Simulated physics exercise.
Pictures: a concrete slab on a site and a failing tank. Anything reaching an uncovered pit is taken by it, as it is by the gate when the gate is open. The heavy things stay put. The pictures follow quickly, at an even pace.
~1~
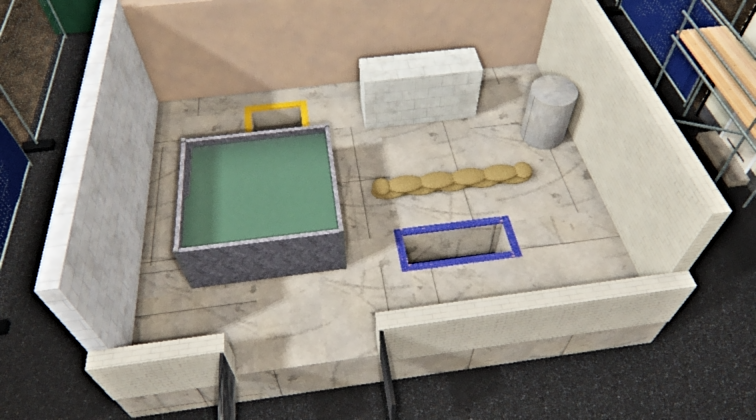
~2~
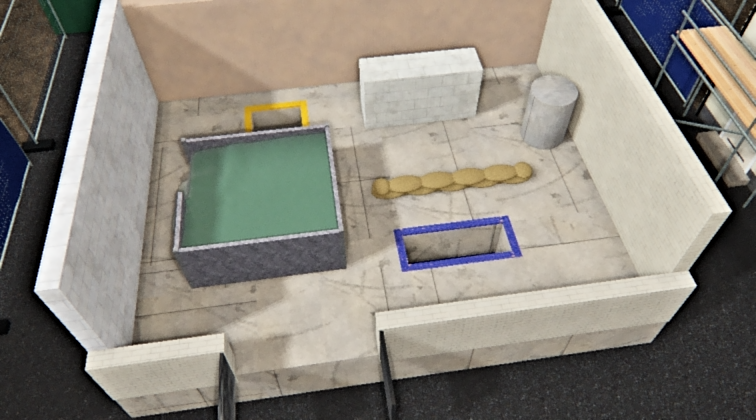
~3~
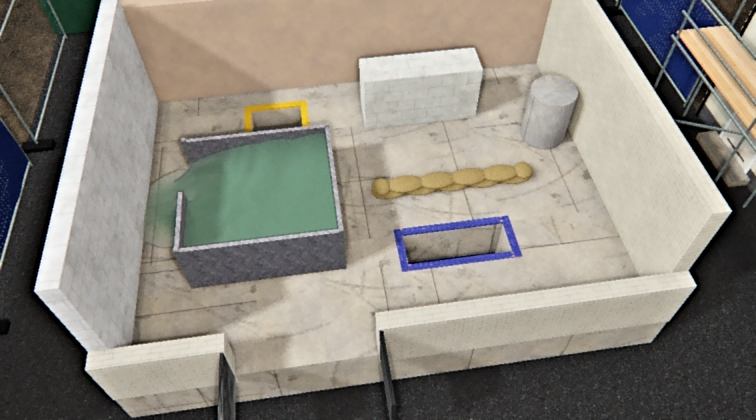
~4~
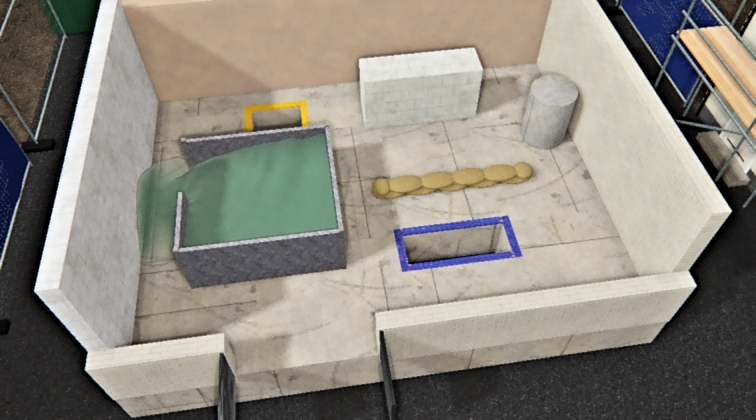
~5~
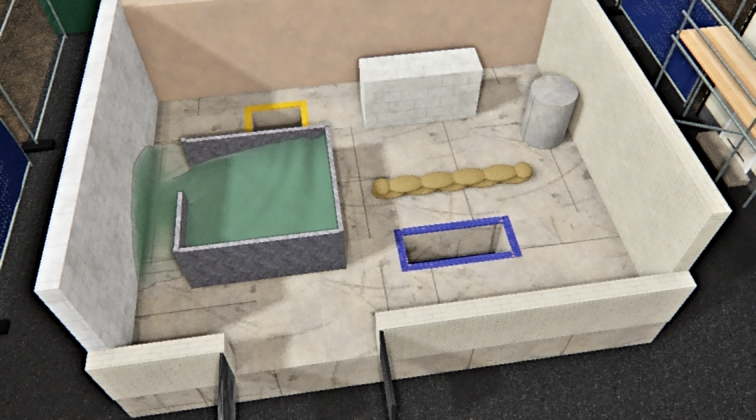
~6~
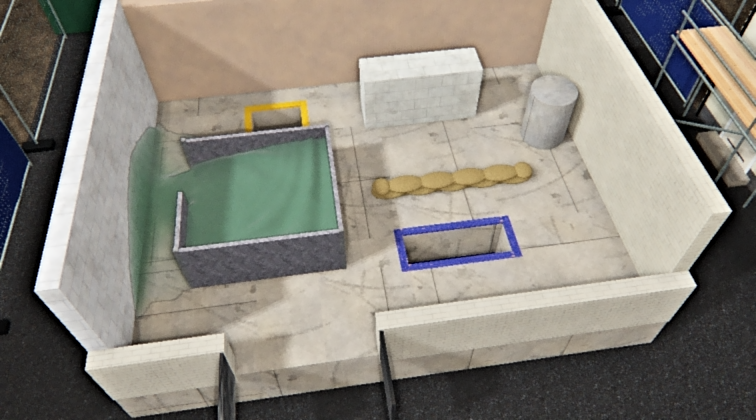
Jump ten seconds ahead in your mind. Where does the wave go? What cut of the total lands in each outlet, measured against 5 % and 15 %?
The split: The gate sees 5 to 15 %, the blue pit sees 5 to 15 %, the yellow pit sees over 15 %.
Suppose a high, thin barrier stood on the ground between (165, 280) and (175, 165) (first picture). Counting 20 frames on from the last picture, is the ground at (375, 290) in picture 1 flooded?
Swamped.
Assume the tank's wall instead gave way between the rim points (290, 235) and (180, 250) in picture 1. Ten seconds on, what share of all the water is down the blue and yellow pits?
Blue 2 %, yellow 12 %.
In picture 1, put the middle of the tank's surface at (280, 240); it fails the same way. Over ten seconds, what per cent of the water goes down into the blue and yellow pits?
Estimated shares - blue: Some 0 in a hundred; yellow: Some 30 in a hundred.
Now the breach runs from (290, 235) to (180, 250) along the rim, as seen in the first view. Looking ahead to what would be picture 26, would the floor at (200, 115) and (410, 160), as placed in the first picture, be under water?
Result, in sequence: Inundated; untouched by the flood.
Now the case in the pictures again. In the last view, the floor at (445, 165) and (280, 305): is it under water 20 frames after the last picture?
First spot spared; second spot swamped.
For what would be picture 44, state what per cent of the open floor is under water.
Around 80 percent, give or take.
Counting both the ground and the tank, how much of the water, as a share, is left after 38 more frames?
About 74 per cent.
A moment on, water covers 20 % of the floor; the gate 0 %, the blue pit 0 %, the yellow pit 0 %.
Next, water covers 30 % of the floor; the gate 0 %, the blue pit 0 %, the yellow pit 2 %.
Then, water covers 55 % of the floor; the gate 2 %, the blue pit 1 %, the yellow pit 8 %.
Later, water covers 80 % of the floor; the gate 5 %, the blue pit 3 %, the yellow pit 18 %.
In the end, water covers 95 % of the floor; the gate 8 %, the blue pit 7 %, the yellow pit 26 %.
